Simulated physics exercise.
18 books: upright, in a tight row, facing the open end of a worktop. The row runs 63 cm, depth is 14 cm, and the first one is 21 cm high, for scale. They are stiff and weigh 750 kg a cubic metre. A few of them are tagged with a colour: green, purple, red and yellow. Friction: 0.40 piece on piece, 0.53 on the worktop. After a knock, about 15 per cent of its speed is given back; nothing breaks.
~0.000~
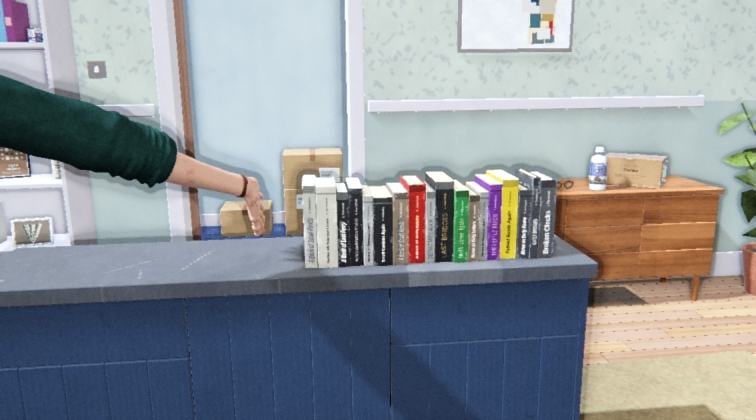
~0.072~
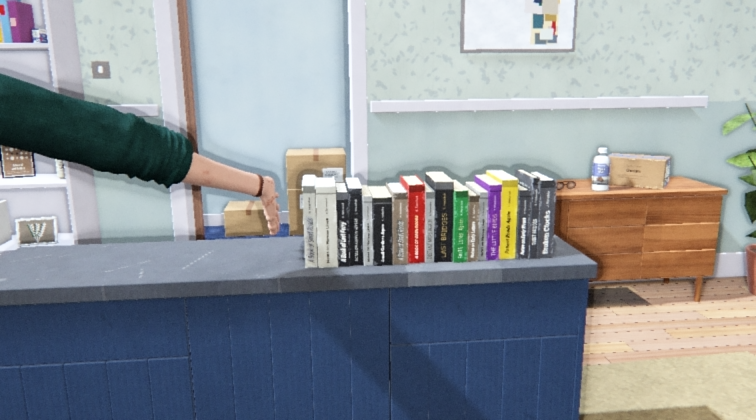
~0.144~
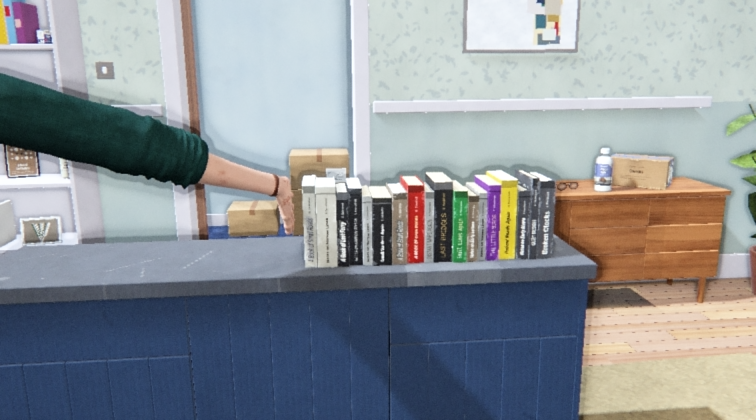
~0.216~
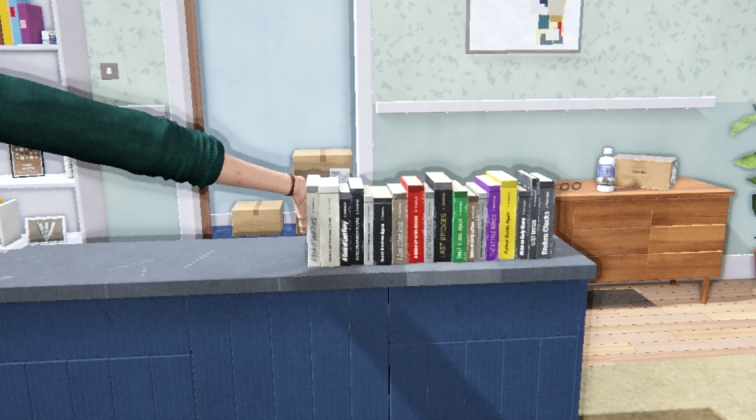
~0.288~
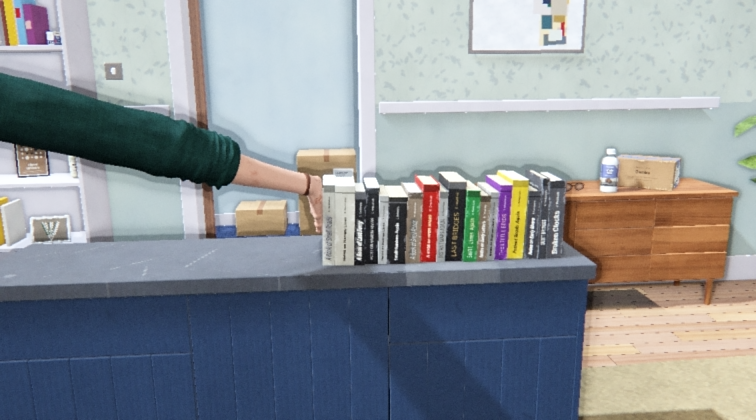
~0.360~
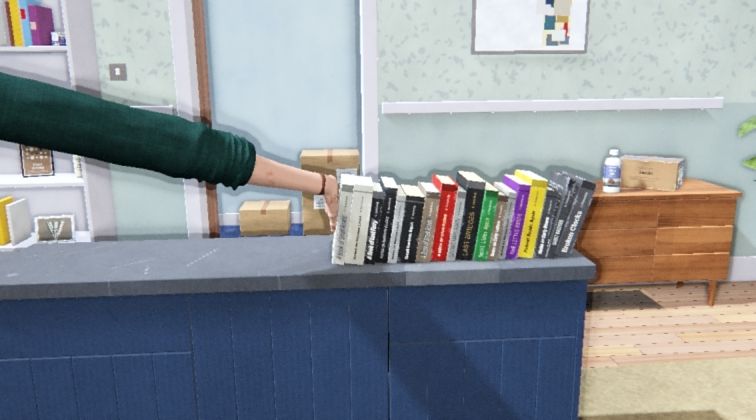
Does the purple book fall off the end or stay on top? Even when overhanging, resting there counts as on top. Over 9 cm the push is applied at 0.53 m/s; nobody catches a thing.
Ultimately, as for the purple book, it does not come off.
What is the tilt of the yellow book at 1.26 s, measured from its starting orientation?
I'd estimate close to 120°.
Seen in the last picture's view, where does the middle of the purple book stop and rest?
Near (556, 245).
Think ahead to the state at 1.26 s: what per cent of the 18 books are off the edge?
20 %.
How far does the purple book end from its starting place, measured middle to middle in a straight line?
Net straight-line distance: Approx. 20 cm.
After 0.42 s, none of the 18 books off the edge, 18 disturbed; purple book leaning 17°; yellow book leaning 17°.
After 0.68 s, 1 of the 18 books off the edge; purple book leaning 20°; yellow book leaning 52°.
After 1.00 s, 2 of the 18 books off the edge; purple book leaning 40°; yellow book upside down.
After 1.26 s, 4 of the 18 books off the edge; purple book on its side; yellow book on its side.
By the end (1.5 s), 4 of the 18 books off the edge; purple book on its side; yellow book leaning 71°, 76 cm lower; green book leaning 27°. As the last picture would show them, middles, purple book near (556, 245).
